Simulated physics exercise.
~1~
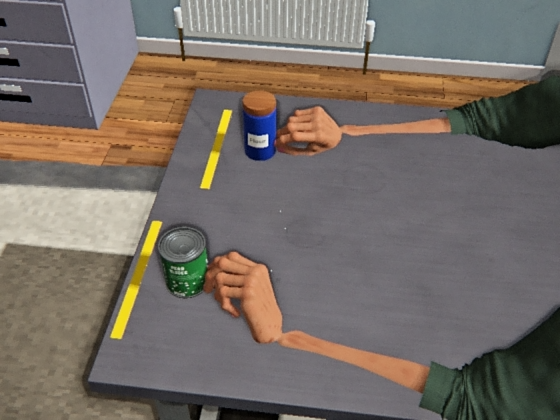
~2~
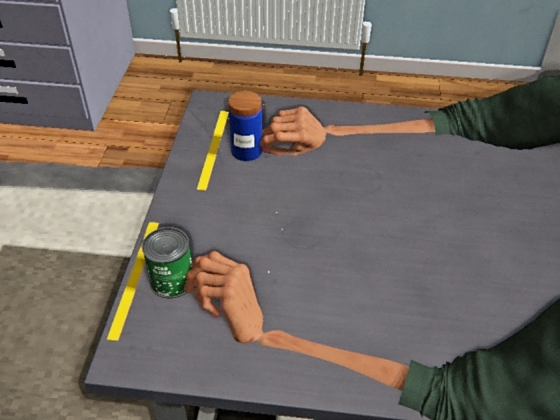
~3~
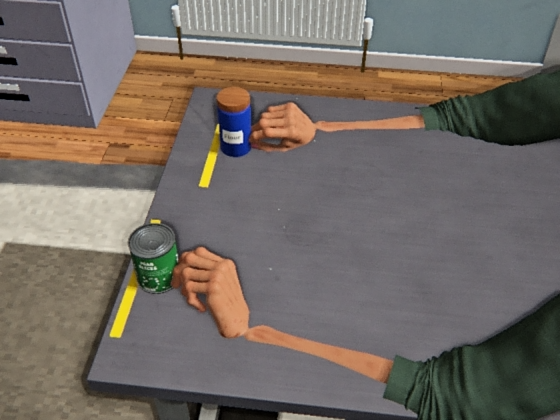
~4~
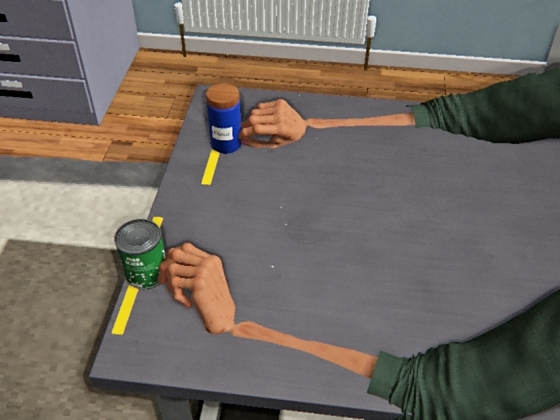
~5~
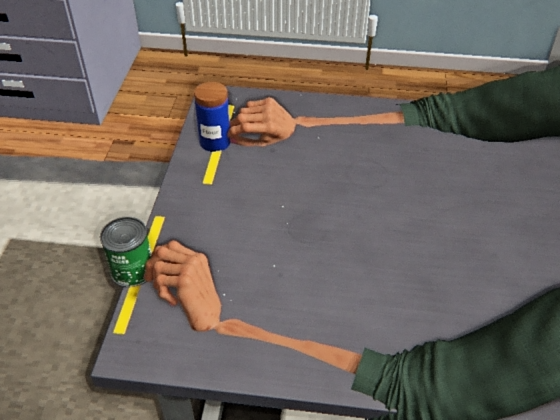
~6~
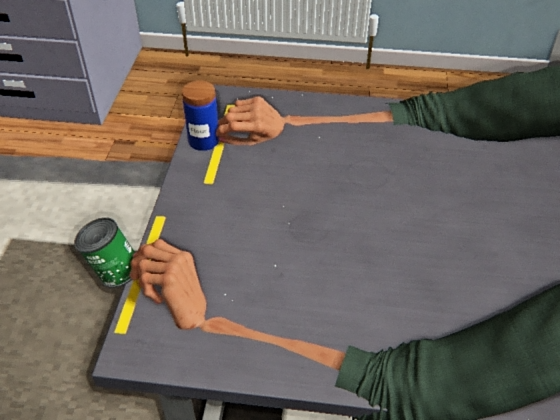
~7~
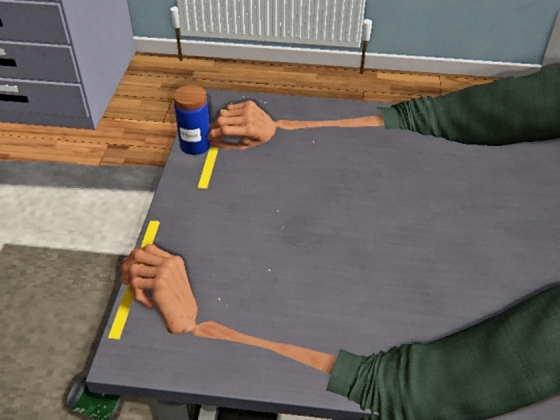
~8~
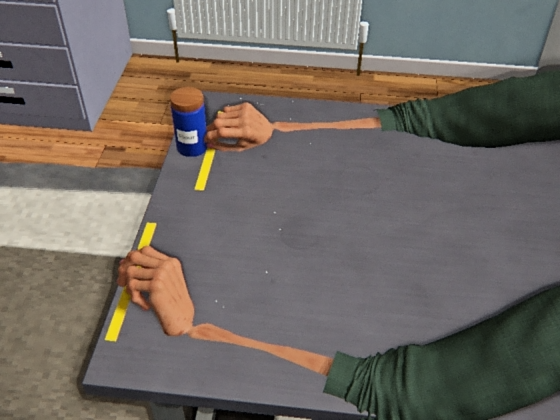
Two hands push a green can off the table and a blue jar to its edge.
